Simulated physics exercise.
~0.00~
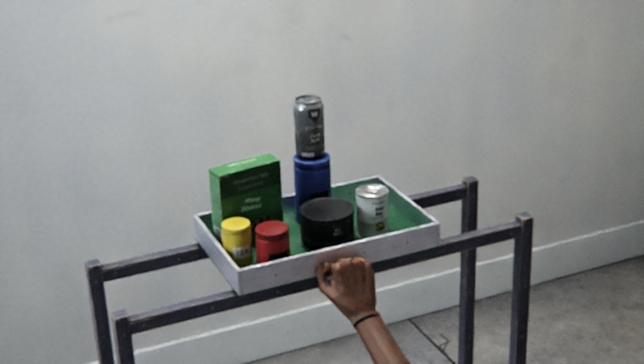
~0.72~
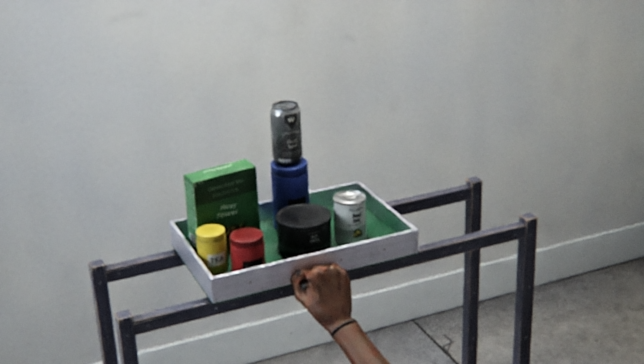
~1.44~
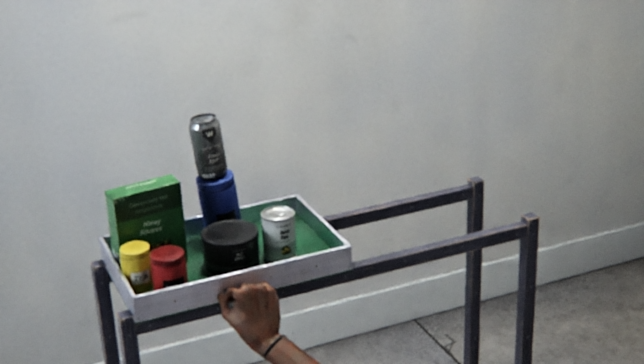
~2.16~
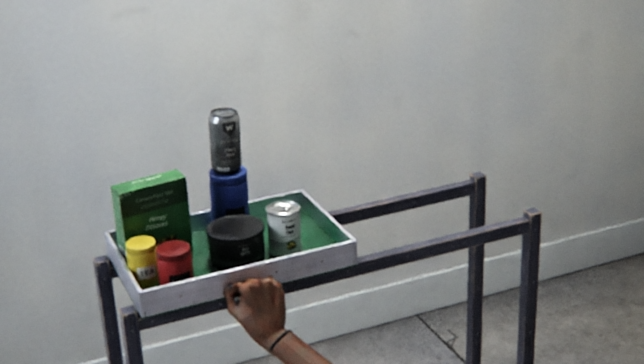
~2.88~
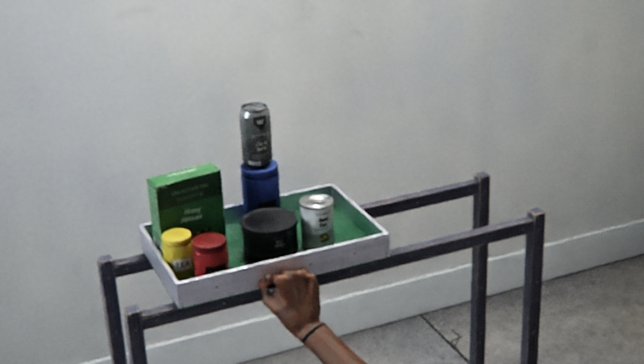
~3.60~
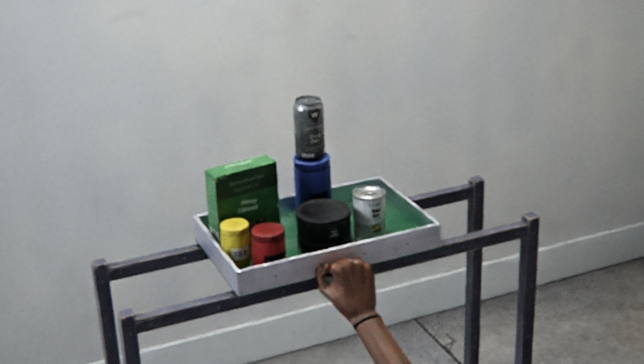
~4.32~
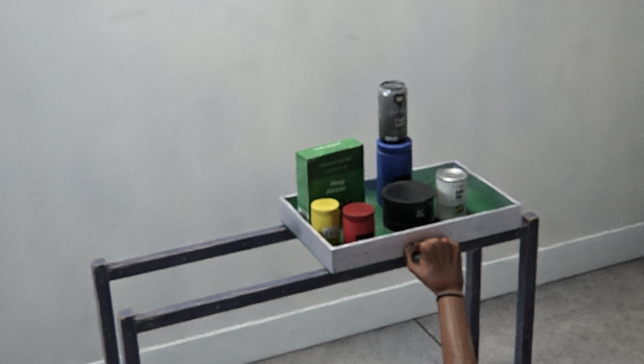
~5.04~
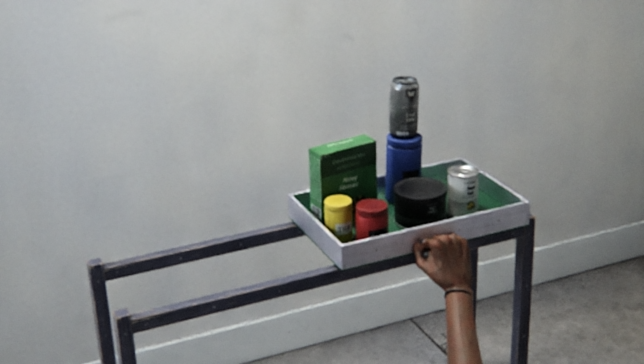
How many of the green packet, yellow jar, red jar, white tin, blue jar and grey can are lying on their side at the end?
None of them are. The packet, the jars, the tin and the grey can are all still standing upright on the tray.
